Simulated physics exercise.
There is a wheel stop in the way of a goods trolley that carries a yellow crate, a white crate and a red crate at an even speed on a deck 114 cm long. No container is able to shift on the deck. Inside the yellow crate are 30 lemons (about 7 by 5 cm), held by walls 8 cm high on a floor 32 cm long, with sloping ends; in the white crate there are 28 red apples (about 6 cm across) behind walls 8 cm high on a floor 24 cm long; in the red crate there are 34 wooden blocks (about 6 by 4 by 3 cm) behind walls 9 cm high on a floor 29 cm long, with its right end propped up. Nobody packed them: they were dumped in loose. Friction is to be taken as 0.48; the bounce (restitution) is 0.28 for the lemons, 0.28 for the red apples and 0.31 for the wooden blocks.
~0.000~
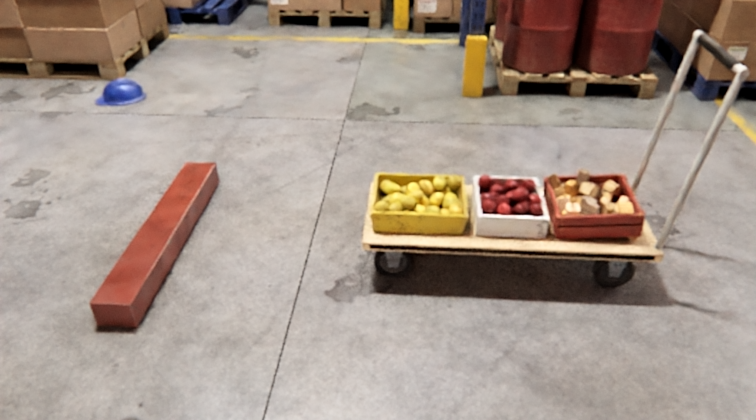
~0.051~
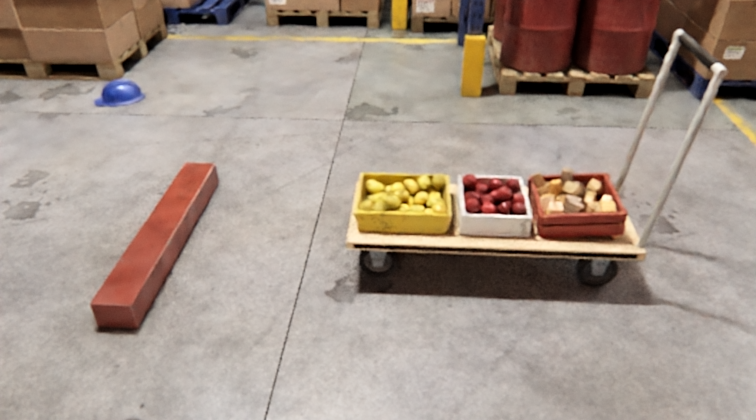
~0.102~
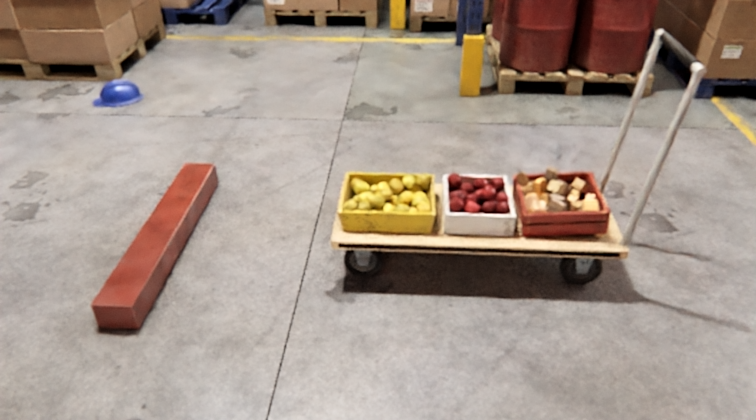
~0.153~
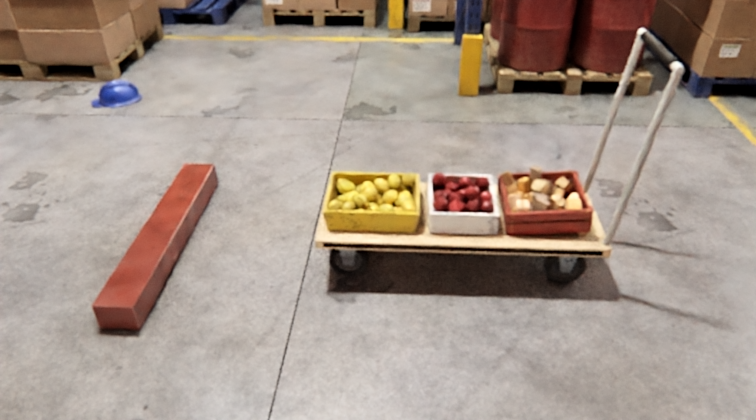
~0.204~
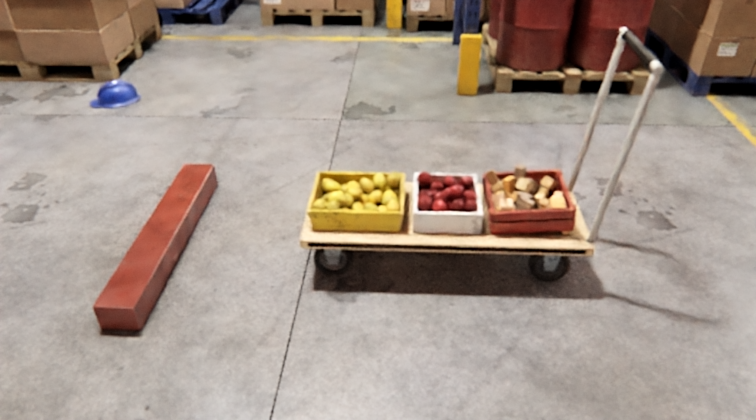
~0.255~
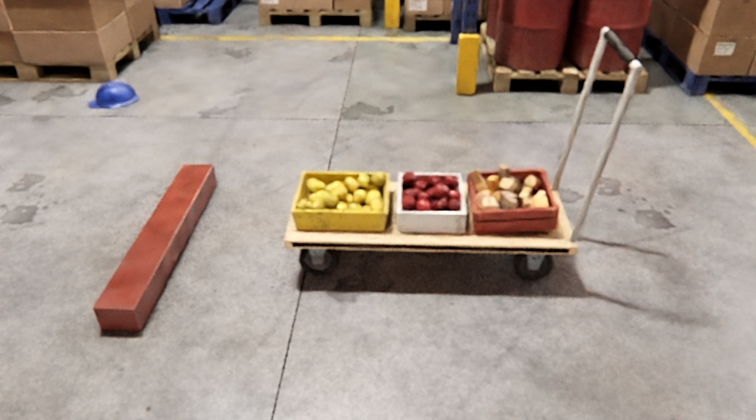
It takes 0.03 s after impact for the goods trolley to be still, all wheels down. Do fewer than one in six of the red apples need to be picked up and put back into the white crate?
What gets out remains below a sixth.
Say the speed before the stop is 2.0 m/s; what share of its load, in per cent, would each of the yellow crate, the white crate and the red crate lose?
Then the yellow crate sheds 10 per cent of its load, the white crate 10 per cent, and the red crate 10 per cent.
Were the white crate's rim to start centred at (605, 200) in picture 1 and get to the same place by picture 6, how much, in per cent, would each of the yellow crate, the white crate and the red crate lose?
Result - yellow crate: 20 per cent; white crate: 20 per cent; red crate: 20 per cent.
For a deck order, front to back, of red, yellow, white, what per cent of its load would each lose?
In that arrangement the yellow crate sheds 0 per cent of its load, the white crate 0 per cent, and the red crate 10 per cent.
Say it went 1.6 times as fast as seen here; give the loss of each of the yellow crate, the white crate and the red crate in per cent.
Yellow crate 10, white crate 10, red crate 10 per cent.
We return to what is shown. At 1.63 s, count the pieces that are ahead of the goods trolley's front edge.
I'd put it at some 0 pieces.
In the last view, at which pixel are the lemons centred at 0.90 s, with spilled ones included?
Somewhere around pixel (206, 197).
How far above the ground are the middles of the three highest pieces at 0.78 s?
36 cm.
After 0.68 s, the wheels strike.
After 0.78 s, the yellow crate has all 30, the white crate has all 28 and the red crate is down by 1 of 34.
After 0.90 s, the yellow crate has all 30, the white crate has all 28 and the red crate is down by 1 of 34.
After 1.13 s, the yellow crate has all 30, the white crate has all 28 and the red crate is down by 1 of 34.
When it is over (at 1.63 s), the yellow crate has all 30, the white crate has all 28 and the red crate is down by 1 of 34. Asked share, 0 of 28, 0 per cent.
